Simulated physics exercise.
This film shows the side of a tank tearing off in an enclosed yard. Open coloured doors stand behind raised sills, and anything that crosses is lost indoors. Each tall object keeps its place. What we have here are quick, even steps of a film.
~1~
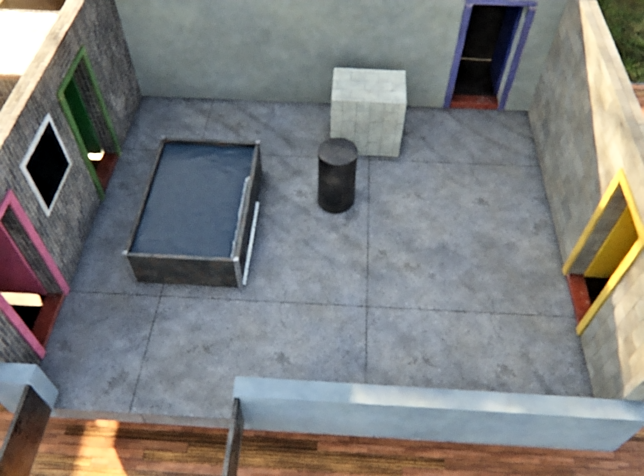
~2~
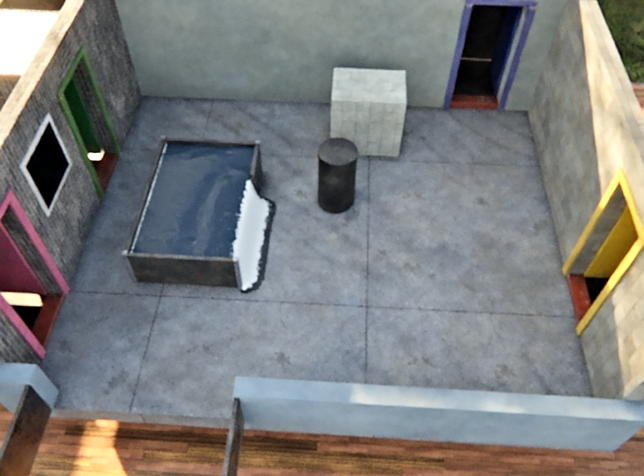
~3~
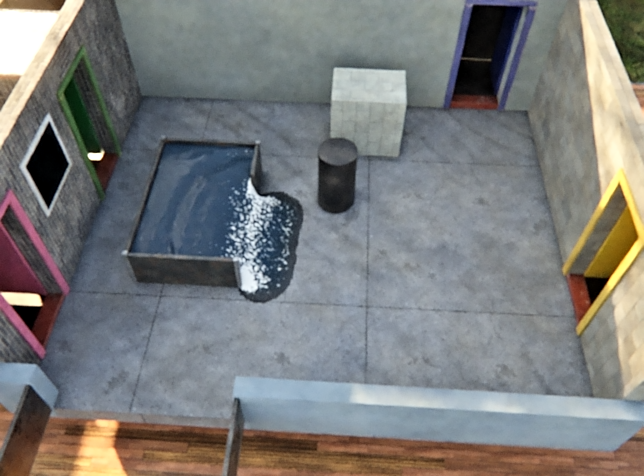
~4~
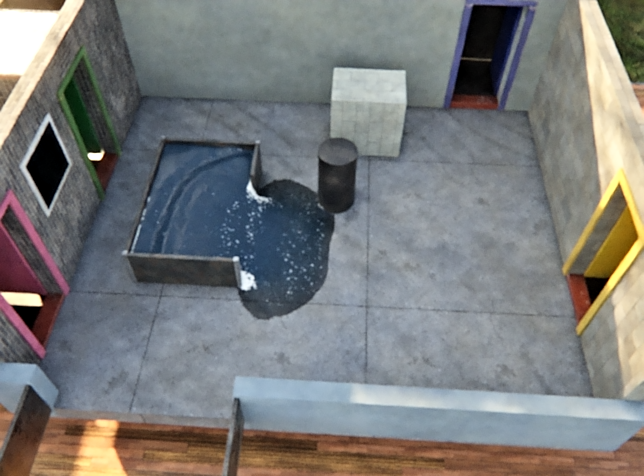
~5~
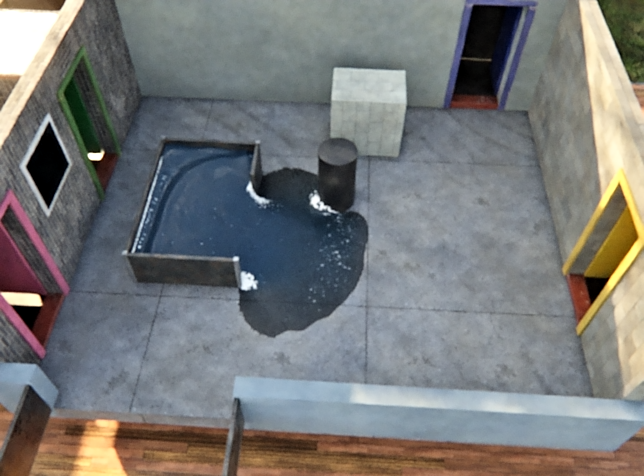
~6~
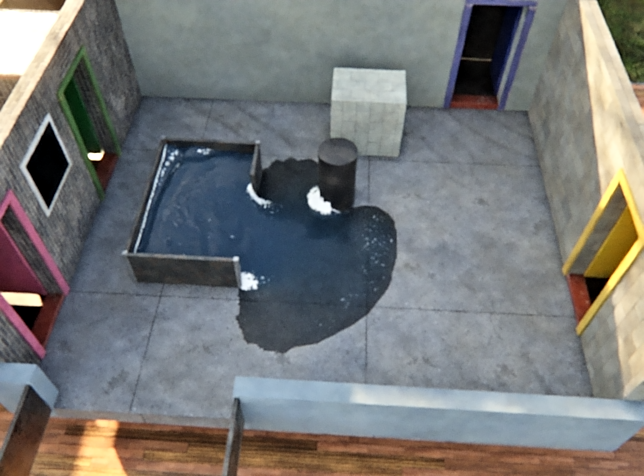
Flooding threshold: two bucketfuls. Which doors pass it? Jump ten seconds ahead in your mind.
Outcome: The pink door respects the limit for sure, the blue door respects the limit for sure, the green door respects the limit for sure, the yellow door breaks the limit for sure.
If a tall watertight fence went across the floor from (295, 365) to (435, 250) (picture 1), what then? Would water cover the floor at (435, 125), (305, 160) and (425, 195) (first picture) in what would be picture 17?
In turn: Clear, under water, awash.
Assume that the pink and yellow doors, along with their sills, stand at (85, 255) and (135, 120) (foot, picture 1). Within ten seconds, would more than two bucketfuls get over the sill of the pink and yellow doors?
Finding - pink door is safe, yellow door is safe.
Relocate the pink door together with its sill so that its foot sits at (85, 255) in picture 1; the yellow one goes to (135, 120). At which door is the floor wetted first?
It's the blue one, I'd say.
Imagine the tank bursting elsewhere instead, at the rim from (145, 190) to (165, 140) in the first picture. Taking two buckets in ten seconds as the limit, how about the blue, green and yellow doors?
I'd say the blue door stops short, the green door overshoots the mark and the yellow door stops short.
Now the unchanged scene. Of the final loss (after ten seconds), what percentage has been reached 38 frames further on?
Around 80 percent.
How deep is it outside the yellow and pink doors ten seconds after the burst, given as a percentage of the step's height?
First 40 percent, then 90 percent.
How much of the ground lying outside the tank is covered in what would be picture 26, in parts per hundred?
My best guess is some 55 %.
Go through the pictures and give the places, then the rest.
The first picture shows the tank at (197, 198) is whole and still.
In the second picture, water pours out at (245, 232) and has run to (249, 287).
In the third picture, water pours out at (246, 235) and has run to (269, 295).
In the fourth picture, water pours out at (246, 235) and has run to (328, 213).
In the fifth picture, the front is at (361, 223), out from the gap at (246, 236).
In the sixth picture, water pours out at (246, 235) and has run to (391, 230).
A moment on, water covers 30 % of the floor; the pink door not reached, the blue door not reached, the green door not reached, the yellow door not reached.
Next, water covers 50 % of the floor; the pink door not reached, the blue door not reached, the green door not reached, the yellow door over two buckets in.
Then, water covers 55 % of the floor; the pink door not reached, the blue door not reached, the green door not reached, the yellow door far over two buckets in.
Later, water covers 65 % of the floor; the pink door not reached, the blue door wet at the sill, nothing in, the green door not reached, the yellow door far over two buckets in.
In the end, water covers 95 % of the floor; the pink door wet at the sill, nothing in, the blue door wet at the sill, nothing in, the green door wet at the sill, nothing in, the yellow door far over two buckets in.
